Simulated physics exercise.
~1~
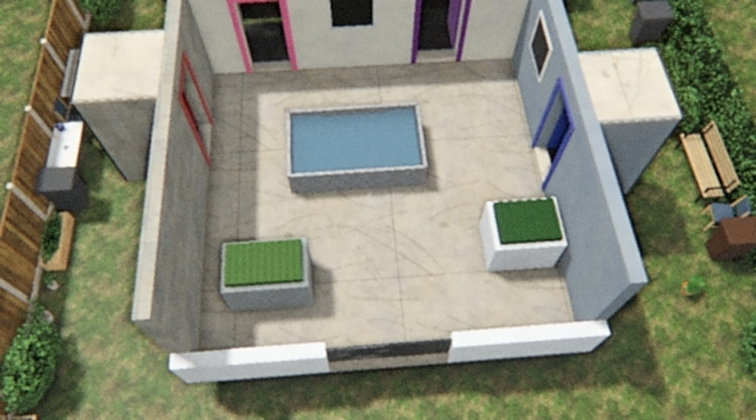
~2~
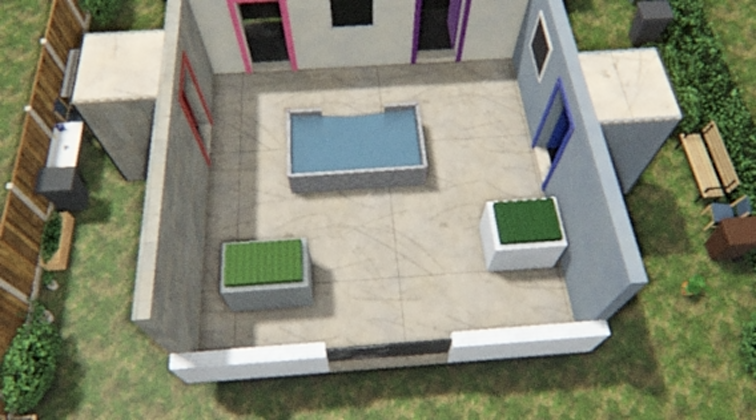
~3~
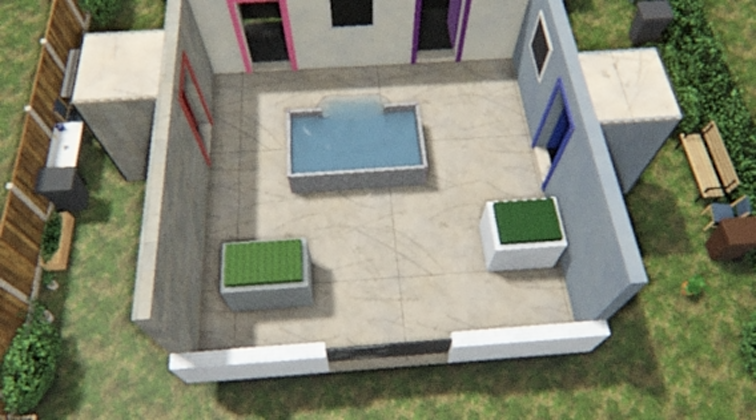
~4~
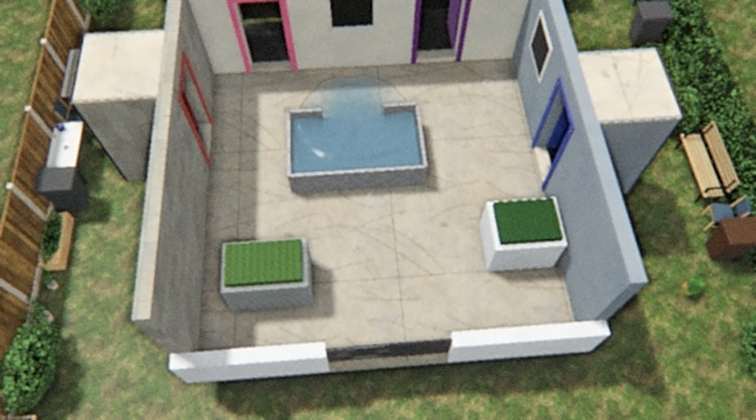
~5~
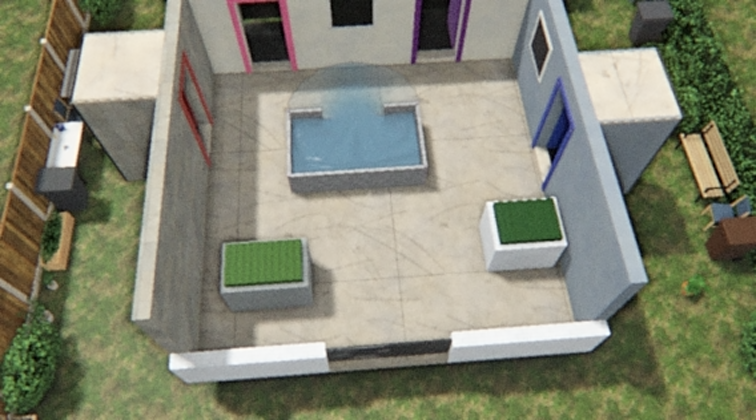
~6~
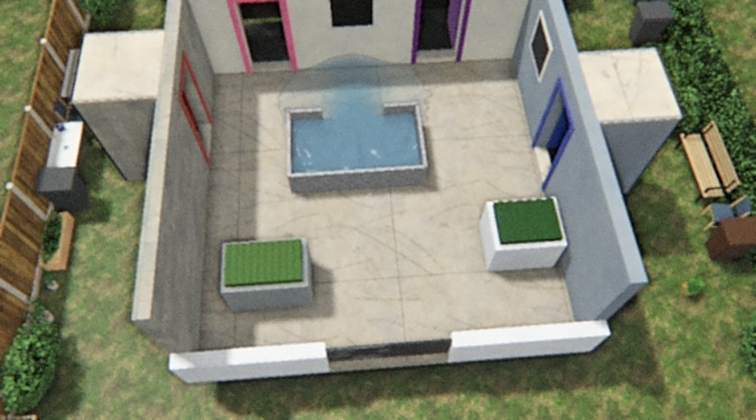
Water tank in a walled court opening at its far side, with water pouring out and spreading across the pale floor behind.
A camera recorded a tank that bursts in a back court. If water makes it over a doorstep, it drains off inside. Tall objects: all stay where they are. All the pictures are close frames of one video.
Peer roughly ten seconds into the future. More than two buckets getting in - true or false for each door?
Red door: False; purple door: False; pink door: True; blue door: False.
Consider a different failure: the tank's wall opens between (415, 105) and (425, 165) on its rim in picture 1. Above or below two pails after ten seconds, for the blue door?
Note - blue door: Past the mark.
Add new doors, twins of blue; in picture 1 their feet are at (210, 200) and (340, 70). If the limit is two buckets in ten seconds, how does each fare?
First: Remains below. Second: Gets beyond it.
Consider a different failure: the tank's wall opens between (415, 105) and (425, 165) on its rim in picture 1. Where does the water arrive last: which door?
I say the red-painted one.
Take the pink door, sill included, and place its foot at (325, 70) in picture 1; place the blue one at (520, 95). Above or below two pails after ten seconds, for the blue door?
Blue door: Goes past it.
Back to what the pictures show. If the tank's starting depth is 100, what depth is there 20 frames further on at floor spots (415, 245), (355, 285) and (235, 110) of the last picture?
Respectively 0, 0 and 18 per cent.
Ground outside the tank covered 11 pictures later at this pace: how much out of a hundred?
I reckon around 25 %.
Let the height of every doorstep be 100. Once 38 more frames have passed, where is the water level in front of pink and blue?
Some 250 percent and then some 80 percent.
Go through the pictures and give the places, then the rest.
The first picture shows still water in the tank at (355, 140).
In the second picture, the front is at a hidden place, out from the gap on the tank's far side.
In the third picture, the front is at (325, 100), out from the gap on the tank's far side.
In the fourth picture, water pours out on the tank's far side and has run to (332, 81).
In the fifth picture, water pours out on the tank's far side and has run to (379, 65).
In the sixth picture, the front is at (403, 64), out from the gap on the tank's far side.
A moment on, water covers 15 % of the floor; the red door not reached, the purple door wet at the sill, nothing in, the pink door under two buckets in, the blue door not reached.
Next, water covers 25 % of the floor; the red door not reached, the purple door wet at the sill, nothing in, the pink door over two buckets in, the blue door not reached.
Then, water covers 40 % of the floor; the red door wet at the sill, nothing in, the purple door under two buckets in, the pink door over two buckets in, the blue door wet at the sill, nothing in.
Later, water covers 70 % of the floor; the red door wet at the sill, nothing in, the purple door under two buckets in, the pink door over two buckets in, the blue door wet at the sill, nothing in.
In the end, water covers 95 % of the floor; the red door wet at the sill, nothing in, the purple door under two buckets in, the pink door far over two buckets in, the blue door under two buckets in.
